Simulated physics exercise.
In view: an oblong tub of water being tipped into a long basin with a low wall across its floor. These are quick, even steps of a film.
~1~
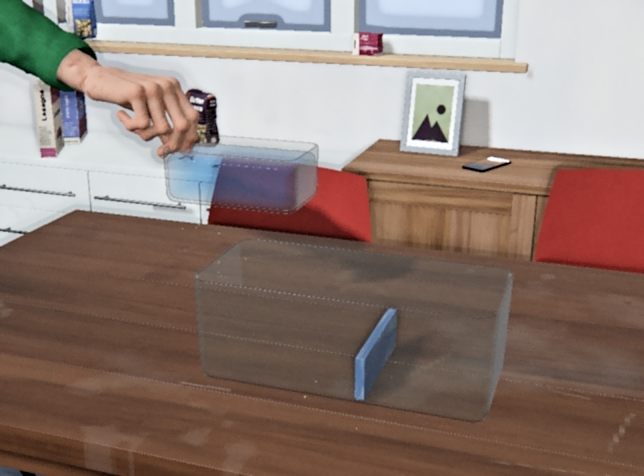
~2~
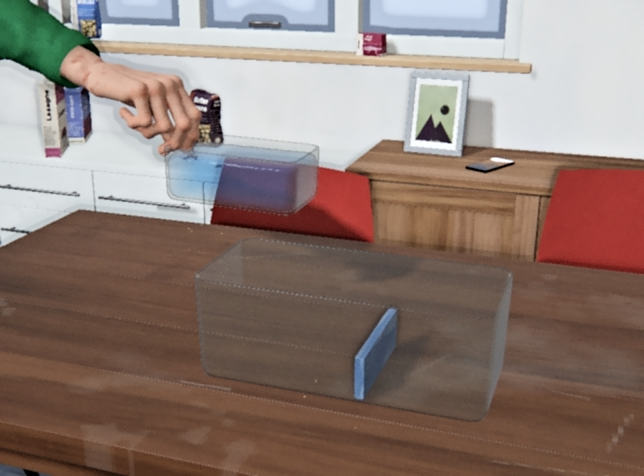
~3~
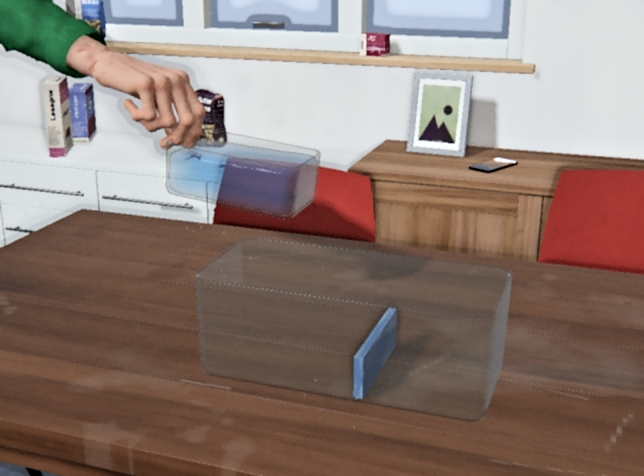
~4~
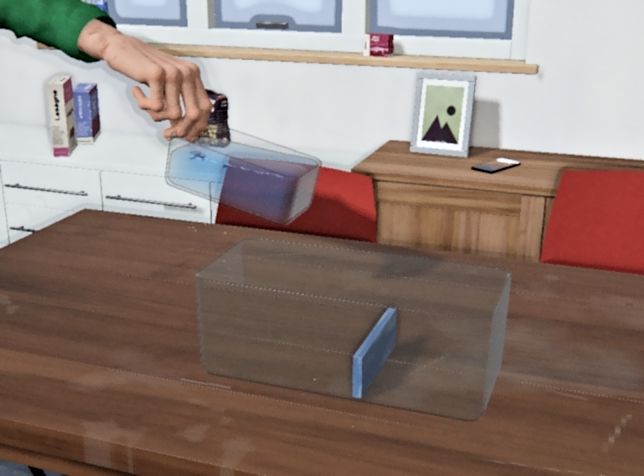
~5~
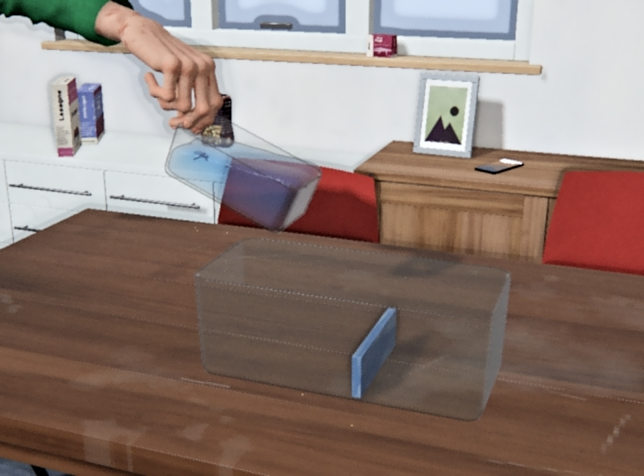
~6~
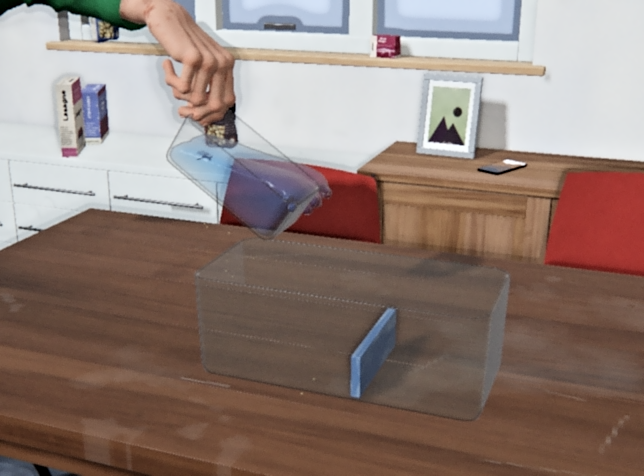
To begin with, a hand from a green sleeve holds a small clear tub of bluish-purple liquid nearly level above a long transparent basin with a low blue wall inside. The hand shifts right and the tub tilts, slightly at first, then steeply, its right end dropping as liquid reaches that rim.
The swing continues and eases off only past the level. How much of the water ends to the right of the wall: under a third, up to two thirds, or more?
In the end less than a third is right of the wall.
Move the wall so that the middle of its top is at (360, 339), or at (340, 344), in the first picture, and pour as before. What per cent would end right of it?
The first gives 35 %, the second 60 %.
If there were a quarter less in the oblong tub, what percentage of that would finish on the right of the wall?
Some 5 per cent.
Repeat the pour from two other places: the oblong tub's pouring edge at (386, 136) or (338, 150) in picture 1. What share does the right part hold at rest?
In turn 80 and 45 in a hundred.
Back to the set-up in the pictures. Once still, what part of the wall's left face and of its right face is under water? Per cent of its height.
Some 40 per cent left and 0 right.
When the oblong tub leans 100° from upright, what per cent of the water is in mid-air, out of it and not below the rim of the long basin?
Close to 20 per cent.
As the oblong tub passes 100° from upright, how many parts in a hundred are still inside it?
It comes to 10 per cent or so.
A moment on, the tilt is 100° and 8 per cent is still to pour, 73 is left of the wall and 1 right of it.
Next, the tilt is 112° and 1 per cent is still to pour, 92 is left of the wall and 2 right of it.
Then the tilt is 112° and 0 per cent is still to pour, 92 is left of the wall and 4 right of it.
Later the tilt is 112° and 0 per cent is still to pour, 92 is left of the wall and 4 right of it.
In the end 92 per cent lies left of the wall, 4 right of it and 4 outside.
